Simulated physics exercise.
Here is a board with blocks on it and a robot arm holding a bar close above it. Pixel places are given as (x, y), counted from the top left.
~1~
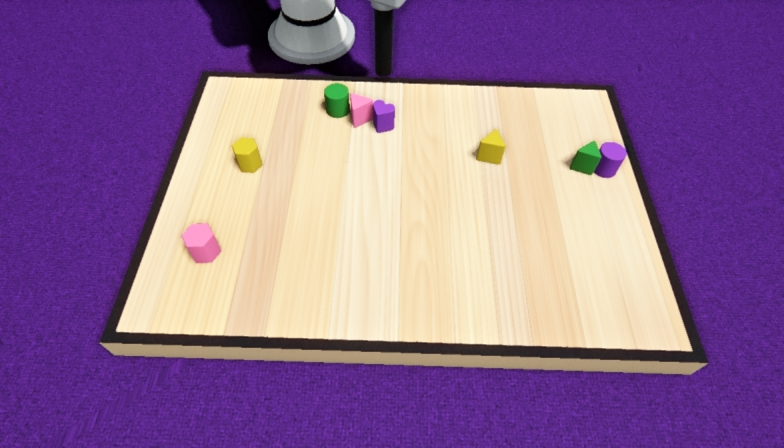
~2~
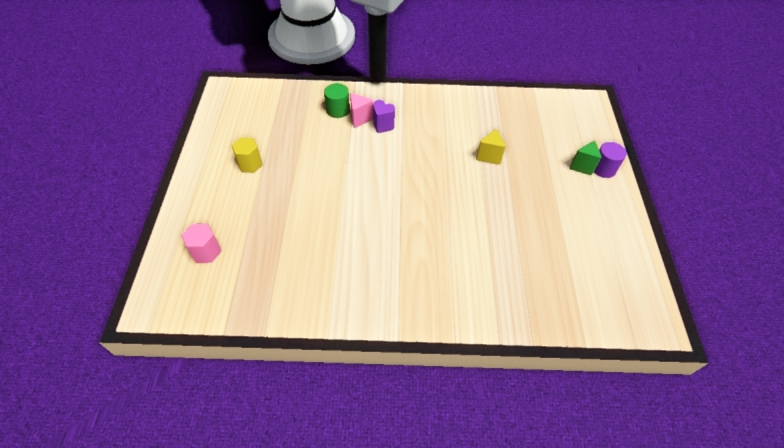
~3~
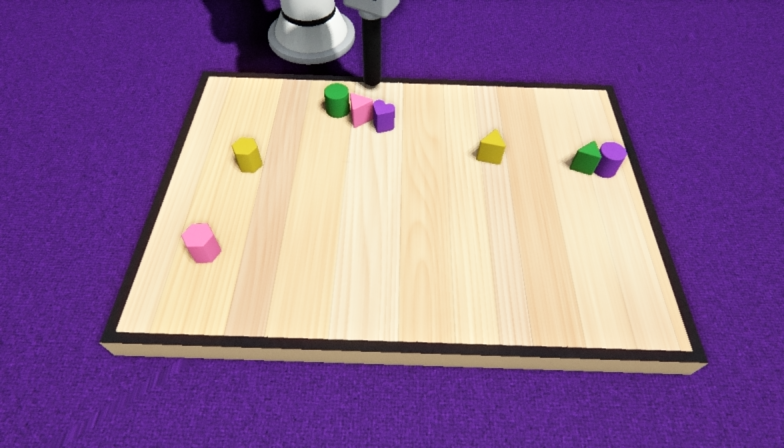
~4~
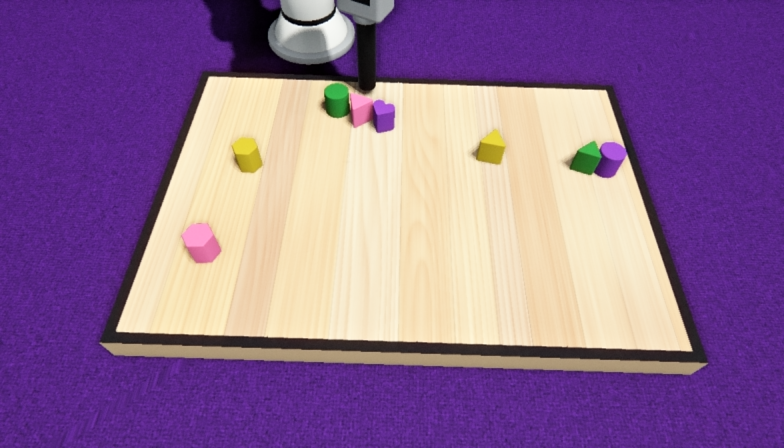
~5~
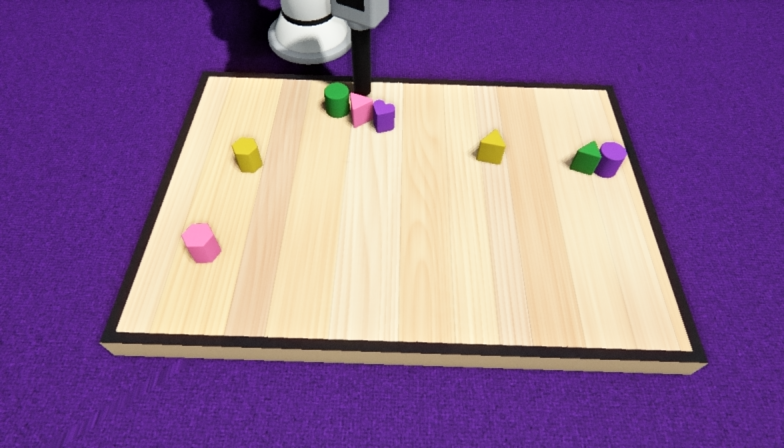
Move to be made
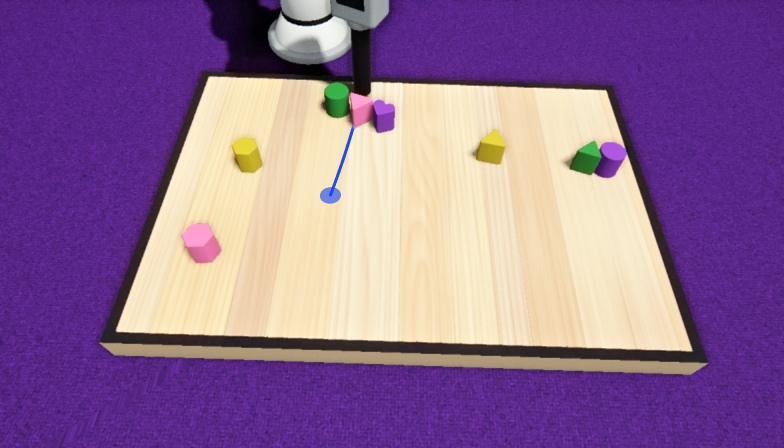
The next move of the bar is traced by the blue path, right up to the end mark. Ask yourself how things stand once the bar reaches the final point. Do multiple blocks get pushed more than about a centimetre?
Going by the path, no.
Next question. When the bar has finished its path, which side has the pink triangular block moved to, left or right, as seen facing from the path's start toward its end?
It is displaced to the left.
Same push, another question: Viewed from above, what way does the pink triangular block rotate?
Viewed from overhead, the pink triangular block winds up turned anticlockwise.
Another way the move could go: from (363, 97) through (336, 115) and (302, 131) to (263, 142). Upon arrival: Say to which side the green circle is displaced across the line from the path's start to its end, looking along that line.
With start-to-end as forward, it shifts right.
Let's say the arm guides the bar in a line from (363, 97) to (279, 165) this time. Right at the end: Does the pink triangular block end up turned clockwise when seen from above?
No.
The line goes from (363, 97) directly to (330, 195).
What follows on the original path. One third of the way, bar (353, 121); pink triangular block (362, 118), turned 65° anticlockwise.
Two thirds of the way, bar (343, 153); pink triangular block (365, 128), turned 100° anticlockwise.
At the end, bar (330, 190); green circle unmoved; pink triangular block (365, 128), turned 100° anticlockwise.
